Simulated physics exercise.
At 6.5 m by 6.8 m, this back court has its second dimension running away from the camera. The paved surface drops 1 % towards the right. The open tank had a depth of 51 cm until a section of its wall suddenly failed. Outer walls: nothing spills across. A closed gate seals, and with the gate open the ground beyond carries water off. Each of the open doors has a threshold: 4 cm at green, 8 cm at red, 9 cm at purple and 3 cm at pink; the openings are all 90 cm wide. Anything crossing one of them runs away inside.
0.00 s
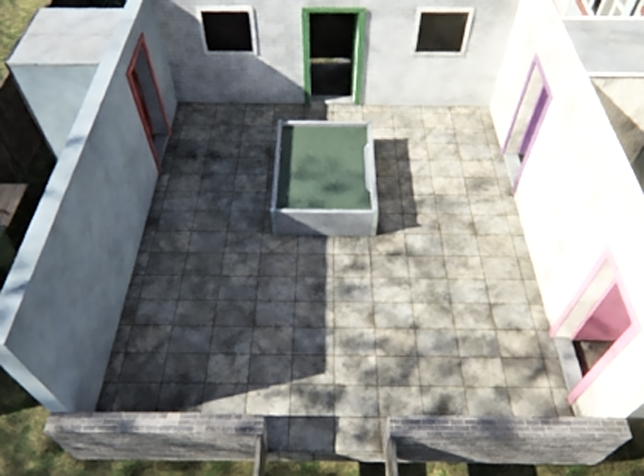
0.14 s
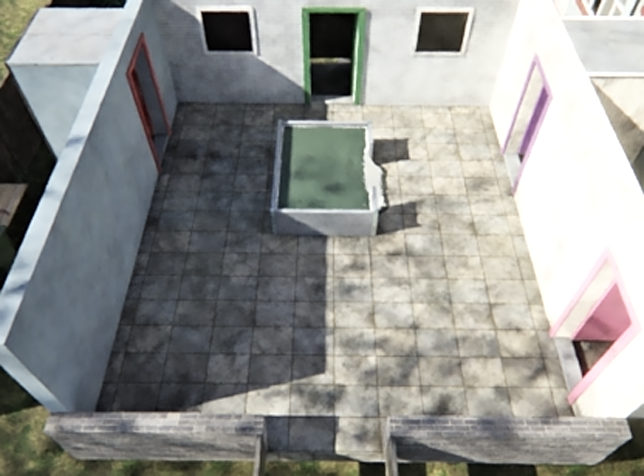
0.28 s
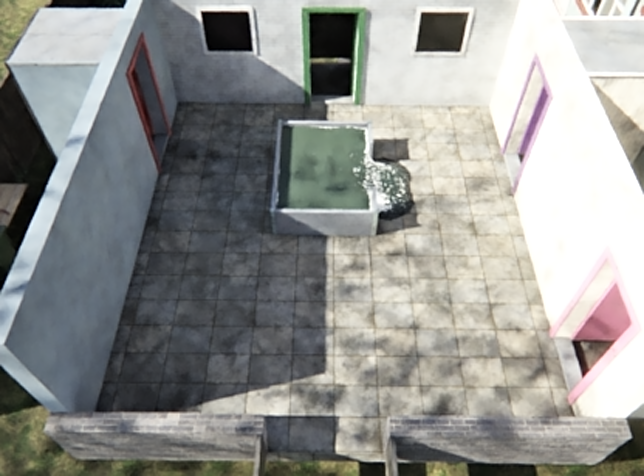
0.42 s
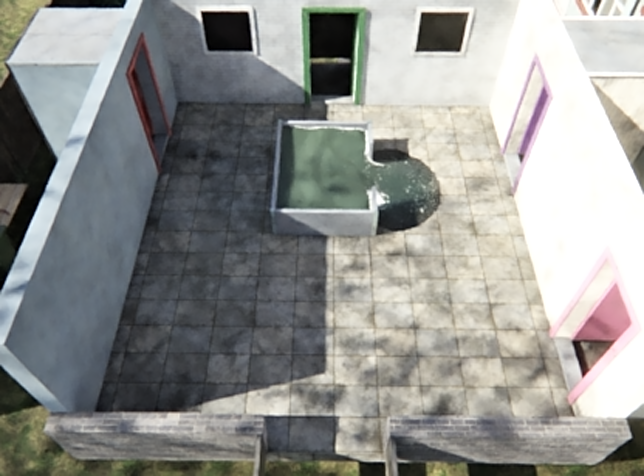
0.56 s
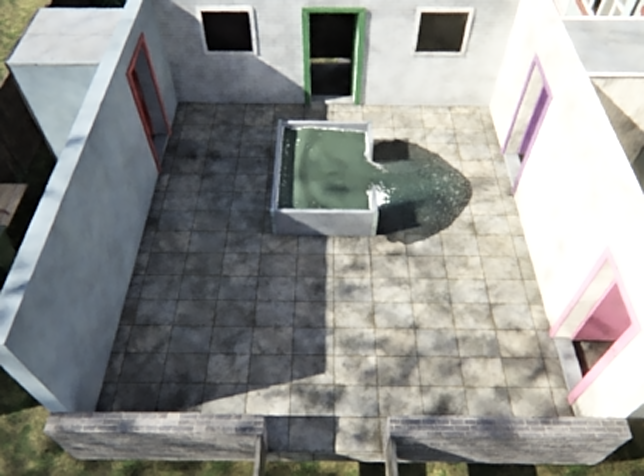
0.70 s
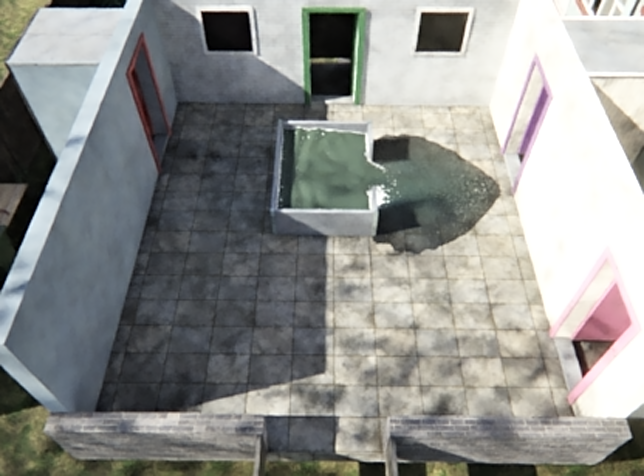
To begin with, an open tank of still greenish water stands whole in a paved, walled court. A gap opens in its right side and water pours out onto the paving, then spreads rightward in a widening dark pool while the surface in the tank ripples.
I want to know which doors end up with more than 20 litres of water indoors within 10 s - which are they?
The green door: That much or less; the red door: That much or less; the purple door: More than that; the pink door: More than that.
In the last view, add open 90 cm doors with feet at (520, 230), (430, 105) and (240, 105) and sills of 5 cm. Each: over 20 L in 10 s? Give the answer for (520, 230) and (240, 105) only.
Exceeded, within it.
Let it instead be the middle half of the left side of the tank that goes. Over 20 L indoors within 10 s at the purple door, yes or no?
Then: Purple short of it.
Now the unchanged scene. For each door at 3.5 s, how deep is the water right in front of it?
Depths: Green door 0 cm, red door 0 cm, purple door 16 cm, pink door 5 cm.
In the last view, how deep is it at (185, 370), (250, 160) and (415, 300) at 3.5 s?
Approximately 0, 0 and 0 centimetres, going through them in turn.
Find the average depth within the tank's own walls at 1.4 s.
About 34 centimetres on average.
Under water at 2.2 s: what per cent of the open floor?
Roughly 25 % of the floor is wet.
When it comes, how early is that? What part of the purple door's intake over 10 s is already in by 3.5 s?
That works out near 80%.
After 1.4 s water covers 20 % of the floor and is deepest (28 cm) near (376, 185); green door not reached, red door not reached, purple door 17 cm at the sill, 23 L in, pink door not reached.
After 2.2 s water covers 25 % of the floor and is deepest (27 cm) near (484, 110); green door not reached, red door not reached, purple door 22 cm at the sill, 87 L in, pink door 2 cm at the sill, 0 L in.
After 3.5 s water covers 30 % of the floor and is deepest (17 cm) near (376, 185); green door not reached, red door not reached, purple door 16 cm at the sill, 144 L in, pink door 5 cm at the sill, 1 L in.
After 6.0 s water covers 50 % of the floor and is deepest (12 cm) near (484, 110); green door 3 cm at the sill, 0 L in, red door not reached, purple door 10 cm at the sill, 180 L in, pink door 6 cm at the sill, 9 L in.
After 10.0 s water covers 80 % of the floor and is deepest (8 cm) near (486, 116); green door 3 cm at the sill, 0 L in, red door 3 cm at the sill, 0 L in, purple door 8 cm at the sill, 186 L in, pink door 6 cm at the sill, 39 L in.
